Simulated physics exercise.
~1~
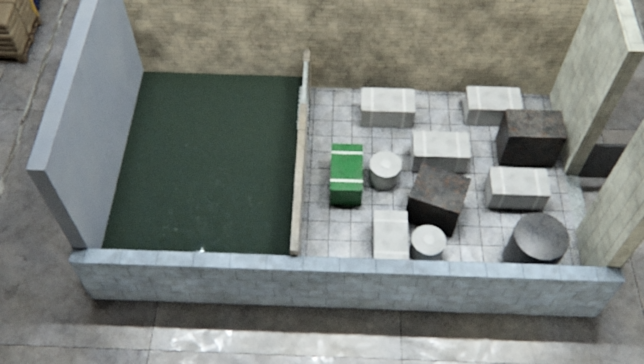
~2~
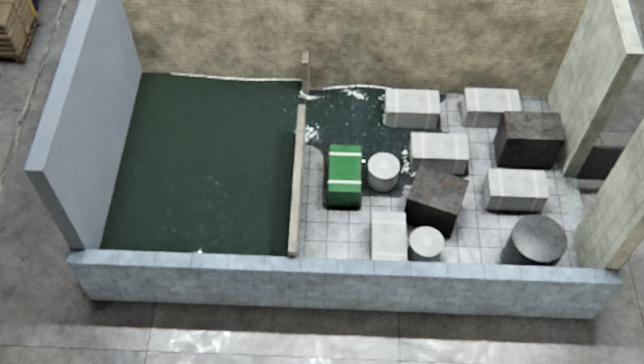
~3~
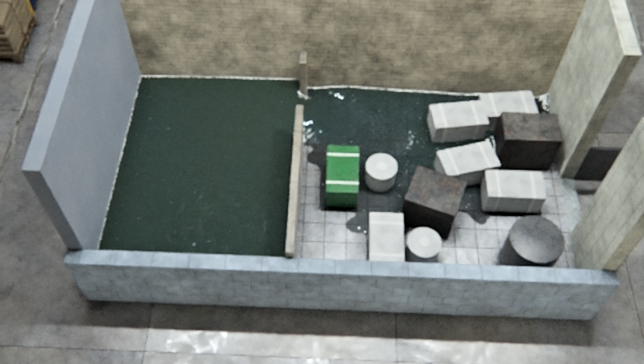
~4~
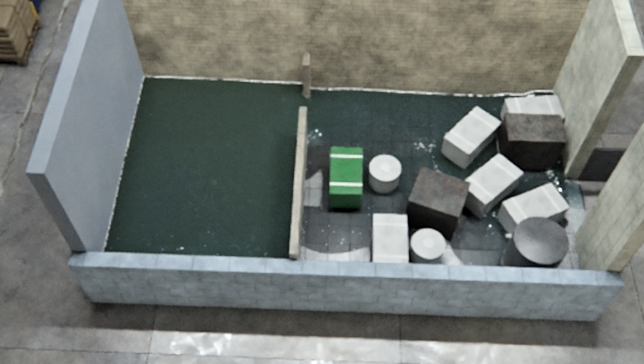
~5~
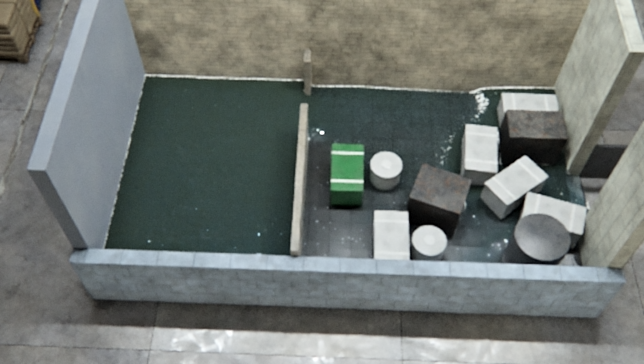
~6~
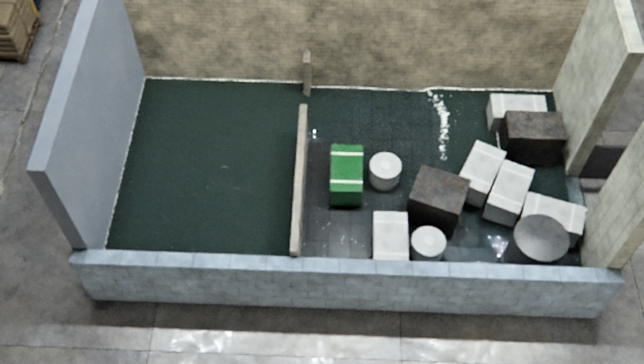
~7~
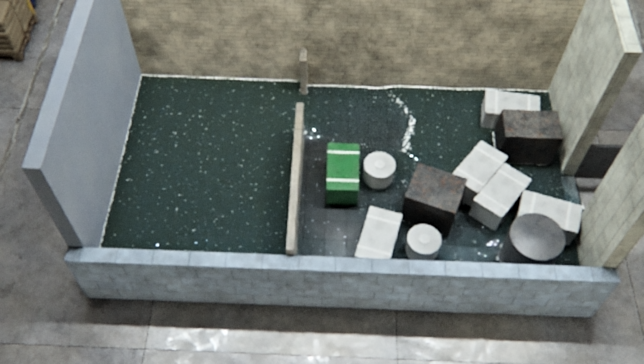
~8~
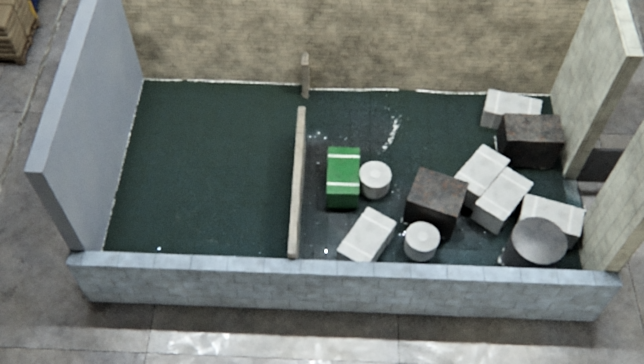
A walled enclosure held dark water behind a partition until it poured through a gap at the back and spread across the tiled side, pushing several pale blocks rightward into a cluster, while the green block stayed put among the others.
